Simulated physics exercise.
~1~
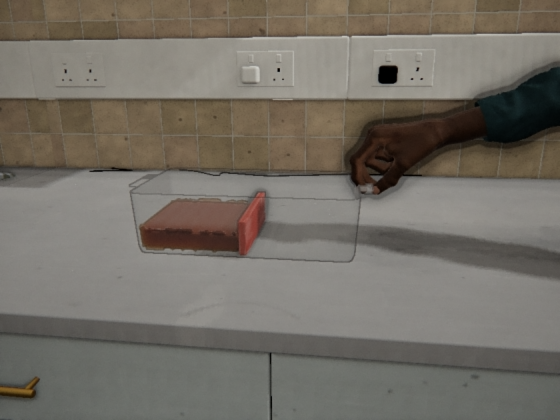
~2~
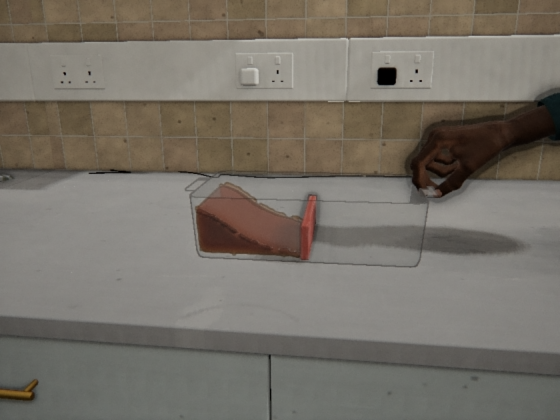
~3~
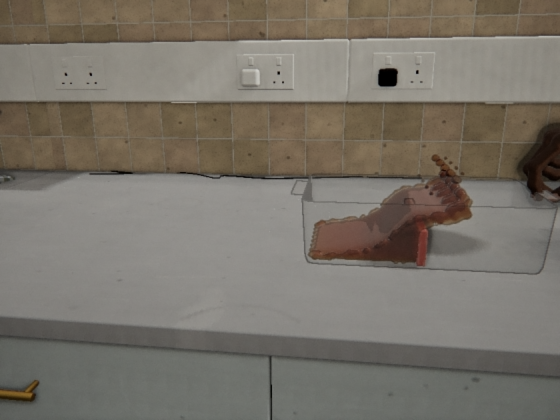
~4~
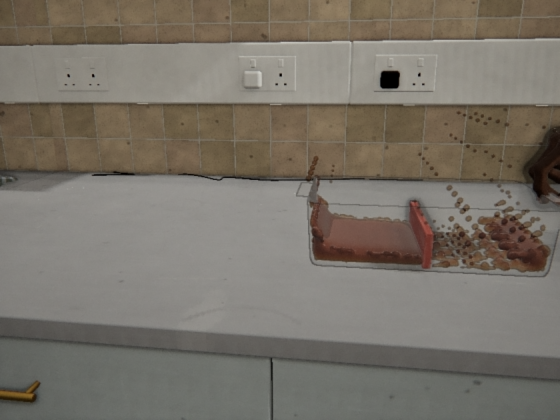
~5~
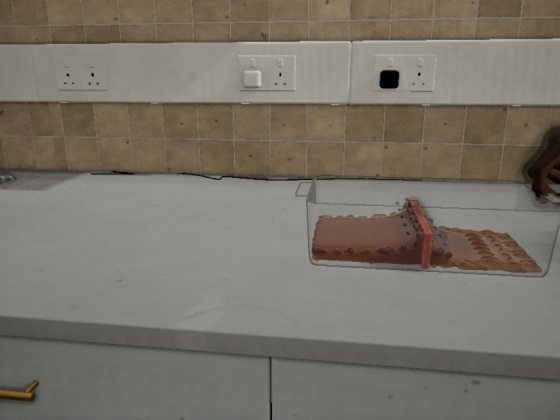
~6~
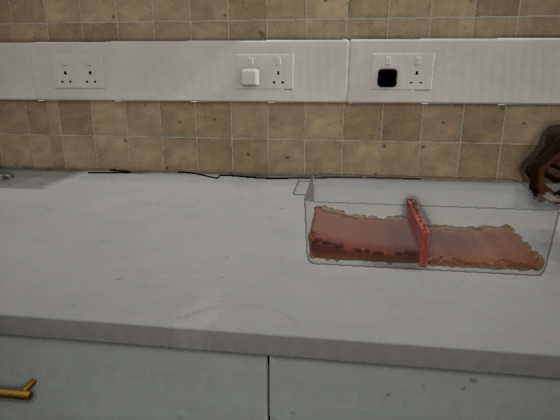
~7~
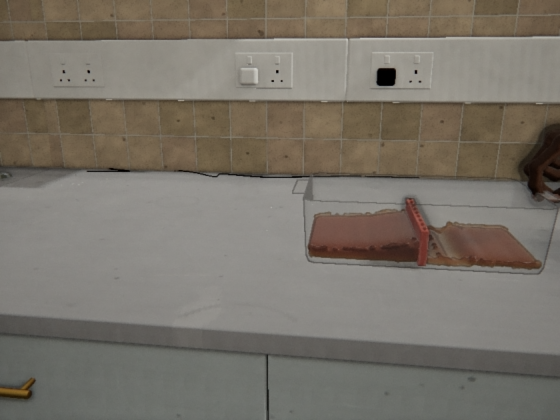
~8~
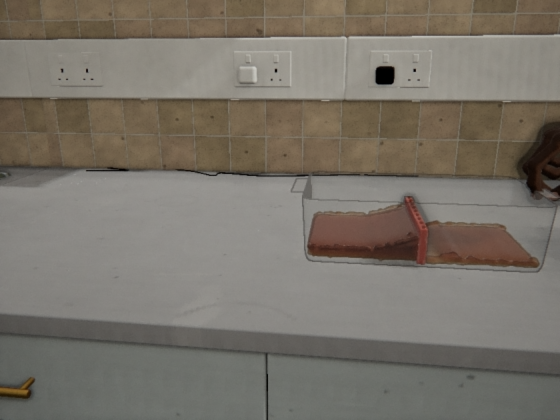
In the video, a hand pulls a clear oblong tub of reddish-brown tea rightward along a counter; the tea surges up and splashes over the red divider, scattering droplets, then settles with liquid on both sides, still sloping gently as the tub rests.
